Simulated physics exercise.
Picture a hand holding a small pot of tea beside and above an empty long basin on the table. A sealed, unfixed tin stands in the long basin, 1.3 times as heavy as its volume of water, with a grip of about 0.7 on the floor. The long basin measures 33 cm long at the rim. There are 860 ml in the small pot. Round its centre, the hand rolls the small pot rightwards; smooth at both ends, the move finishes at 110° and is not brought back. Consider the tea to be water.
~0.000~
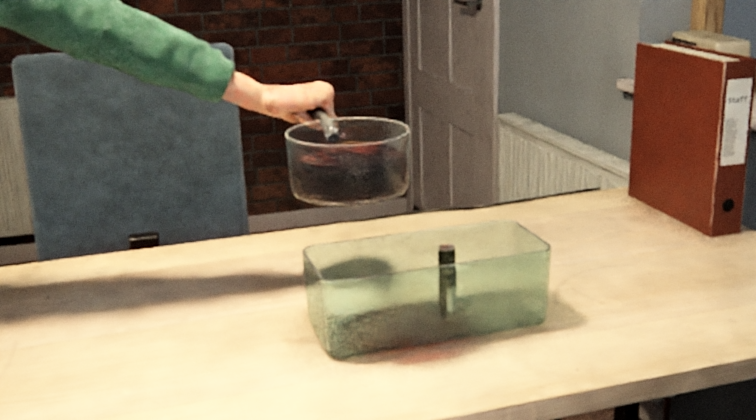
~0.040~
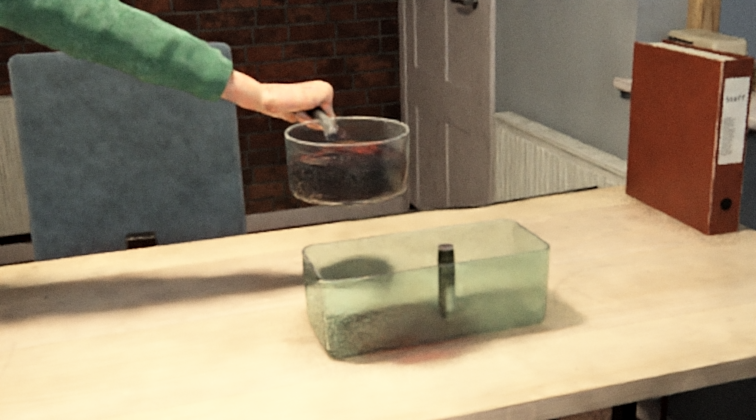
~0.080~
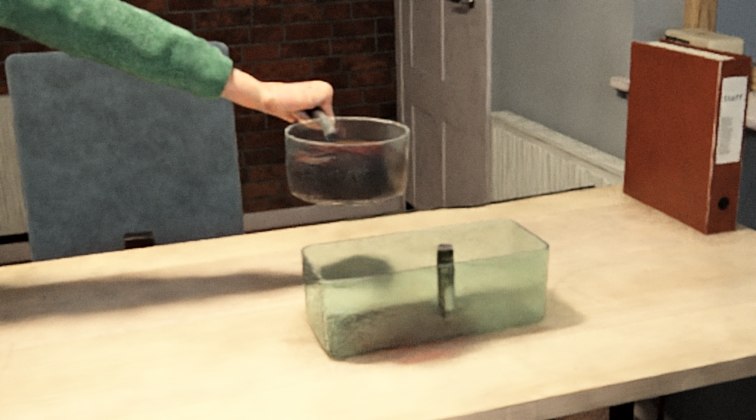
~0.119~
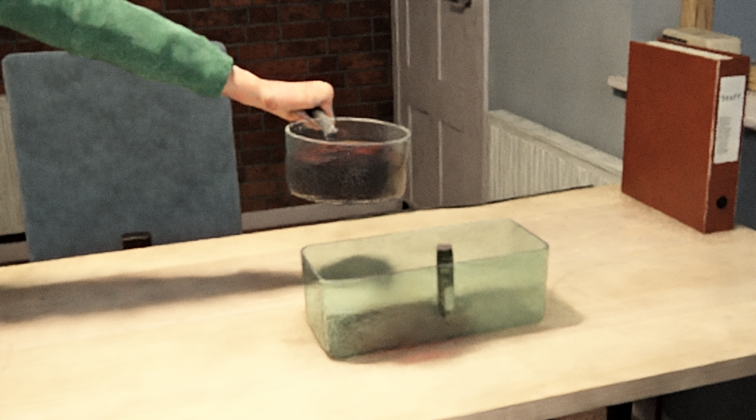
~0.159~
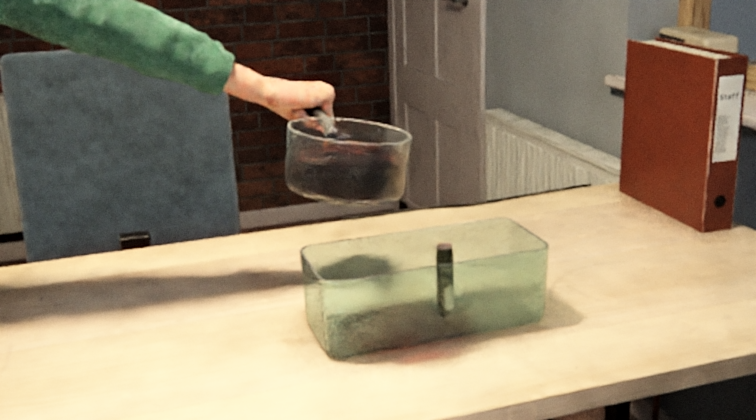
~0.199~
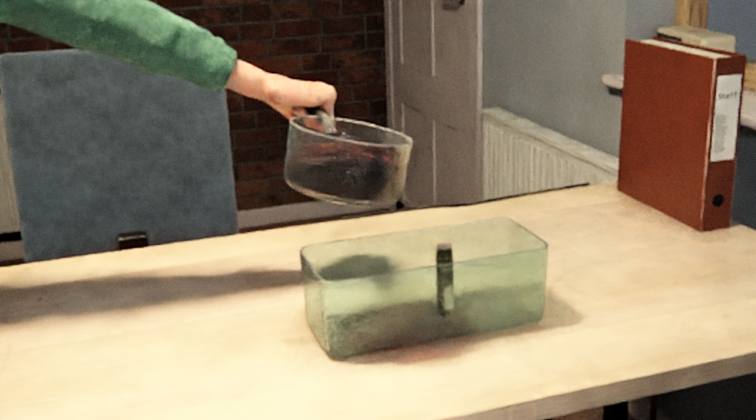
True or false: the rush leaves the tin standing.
False.
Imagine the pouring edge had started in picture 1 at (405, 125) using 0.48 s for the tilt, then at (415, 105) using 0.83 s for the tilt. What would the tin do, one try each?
The tin overturns the first time and stays vertical the second time.
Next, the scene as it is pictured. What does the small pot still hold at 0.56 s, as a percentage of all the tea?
I'd put it near 58 percent.
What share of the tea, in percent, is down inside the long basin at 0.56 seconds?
I'd put it near 7 percent.
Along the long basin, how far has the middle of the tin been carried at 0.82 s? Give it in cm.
Close to 1 cm.
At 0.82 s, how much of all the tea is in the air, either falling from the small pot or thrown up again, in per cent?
About 10 per cent.
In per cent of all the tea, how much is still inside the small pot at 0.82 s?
10 per cent or thereabouts.
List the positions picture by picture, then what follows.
In the first picture, it leans 0°; its right rim is at (405, 127); the tea meets the walls at (290, 161) and (402, 149); the long basin's rim runs from (312, 266) to (532, 235); the tin's top is at (447, 250).
In the second picture, it leans 1°; its right rim is at (405, 127); the tea meets the walls at (290, 160) and (402, 149).
In the third picture, it leans 2°; its right rim is at (405, 128); the tea meets the walls at (289, 160) and (401, 149).
In the fourth picture, it leans 5°; its right rim is at (406, 131); the tea meets the walls at (289, 160) and (401, 150).
In the fifth picture, it leans 8°; its right rim is at (407, 134); the tea meets the walls at (289, 160) and (401, 150).
In the sixth picture, it leans 13°; its right rim is at (408, 139); the tea meets the walls at (289, 160) and (402, 150).
Then, 0.56 s in, the tilt is 75° and 57 per cent is still to pour; the tin stands where it began.
Then, 0.82 s in, the tilt is 108° and 10 per cent is still to pour; the tin stands 1 cm from where it began.
Then, 1.10 s in, the tilt is 110° and 0 per cent is still to pour; the tin leans 38°.
Then, 1.40 s in, the tilt is 110° and 0 per cent is still to pour; the tin lies on its side.
Finally, the tin lies on its side.
